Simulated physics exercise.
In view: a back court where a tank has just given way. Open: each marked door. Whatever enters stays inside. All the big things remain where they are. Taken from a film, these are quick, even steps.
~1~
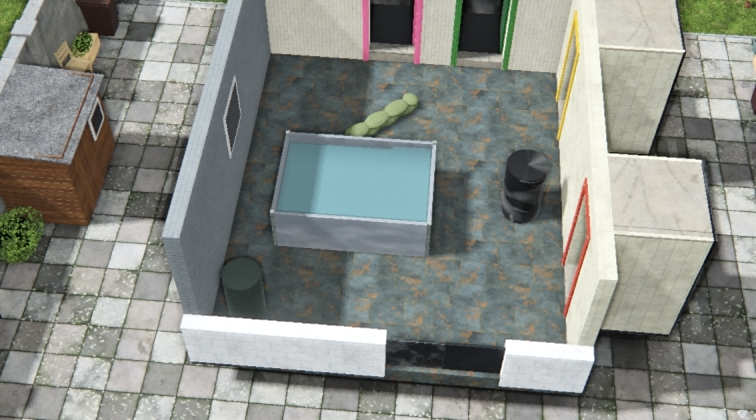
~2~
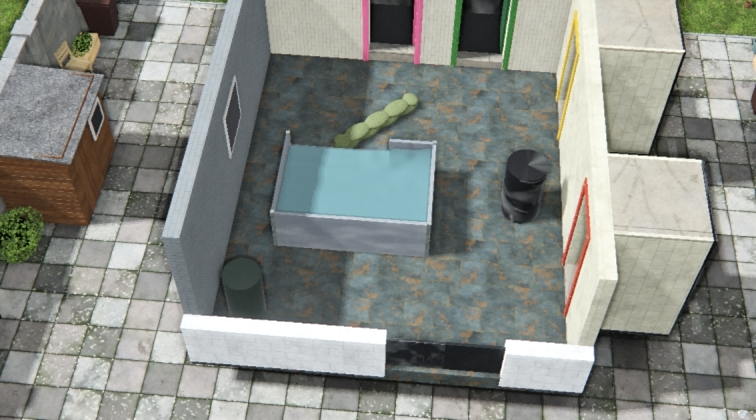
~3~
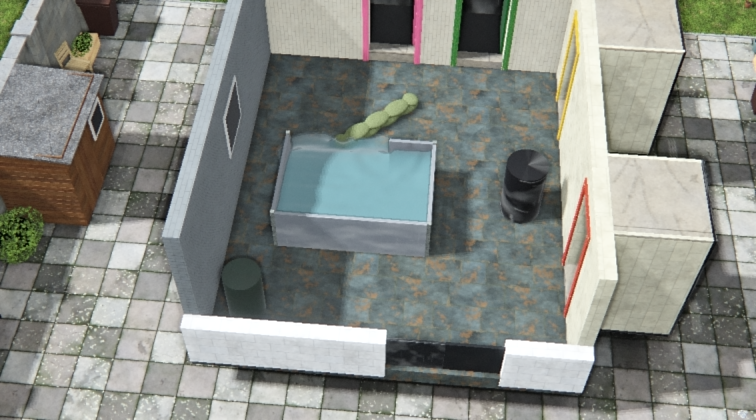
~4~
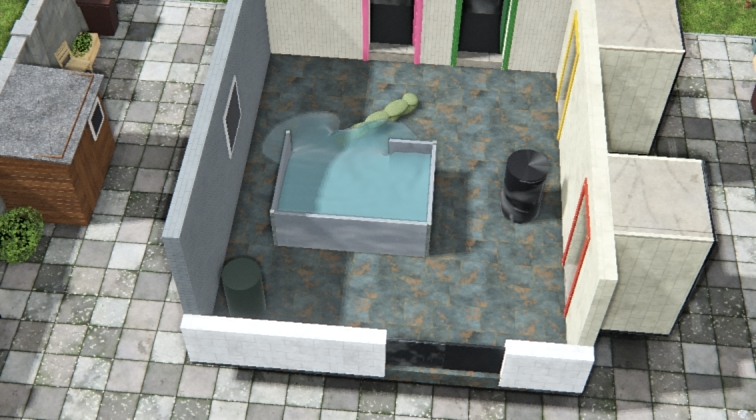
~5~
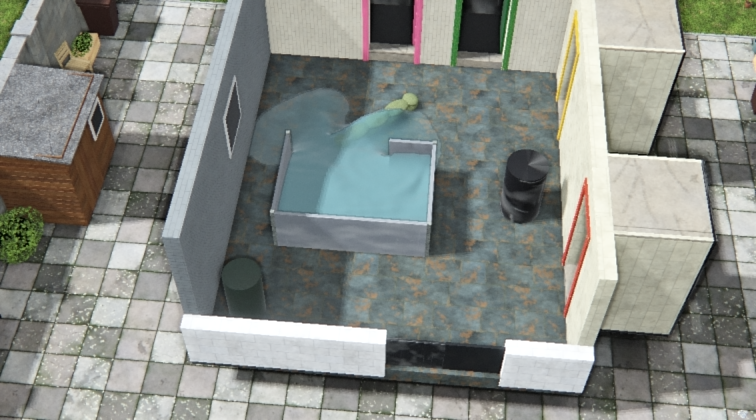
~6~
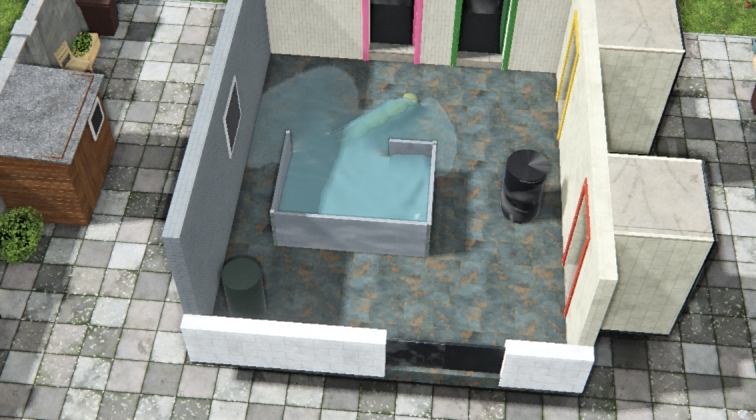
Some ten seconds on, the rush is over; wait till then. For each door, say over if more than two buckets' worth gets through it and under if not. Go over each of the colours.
In order: The red door will most likely not exceed two buckets, the yellow door will most likely exceed two buckets, the green door will most likely not exceed two buckets, the pink door will most likely not exceed two buckets.
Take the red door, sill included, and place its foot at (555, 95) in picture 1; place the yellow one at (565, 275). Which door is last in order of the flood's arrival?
The door marked yellow.
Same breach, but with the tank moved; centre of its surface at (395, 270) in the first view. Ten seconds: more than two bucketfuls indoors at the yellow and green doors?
Both doors in order - yellow door tops it, green door tops it.
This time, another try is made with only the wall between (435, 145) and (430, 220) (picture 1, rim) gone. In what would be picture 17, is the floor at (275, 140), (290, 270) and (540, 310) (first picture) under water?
In turn: Untouched, then untouched, then inundated.
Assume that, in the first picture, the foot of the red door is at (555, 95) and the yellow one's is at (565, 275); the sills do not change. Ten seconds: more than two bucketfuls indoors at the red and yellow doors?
Door by door: Red is swamped, yellow is spared.
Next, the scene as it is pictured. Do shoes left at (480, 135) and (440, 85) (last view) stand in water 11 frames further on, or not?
Soaked, soaked.
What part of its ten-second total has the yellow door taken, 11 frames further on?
Near 5 in a hundred.
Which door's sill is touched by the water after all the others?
I'd go with the red door.
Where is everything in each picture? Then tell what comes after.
The first picture shows still water in the water tank at (356, 180).
In the second picture, water pours out on the water tank's far side and has run to a hidden place.
In the third picture, water pours out on the water tank's far side and has run to a hidden place.
In the fourth picture, the front is at (400, 124), out from the gap on the water tank's far side.
In the fifth picture, the front is at (313, 92), out from the gap on the water tank's far side.
In the sixth picture, the front is at (326, 69), out from the gap on the water tank's far side.
A moment on, water covers 35 % of the floor; the red door not reached, the yellow door not reached, the green door wet at the sill, nothing in, the pink door wet at the sill, nothing in.
Next, water covers 45 % of the floor; the red door not reached, the yellow door over two buckets in, the green door wet at the sill, nothing in, the pink door under two buckets in.
Then, water covers 55 % of the floor; the red door not reached, the yellow door far over two buckets in, the green door wet at the sill, nothing in, the pink door under two buckets in.
Later, water covers 80 % of the floor; the red door wet at the sill, nothing in, the yellow door far over two buckets in, the green door under two buckets in, the pink door under two buckets in.
In the end, water covers 95 % of the floor; the red door wet at the sill, nothing in, the yellow door far over two buckets in, the green door under two buckets in, the pink door under two buckets in.
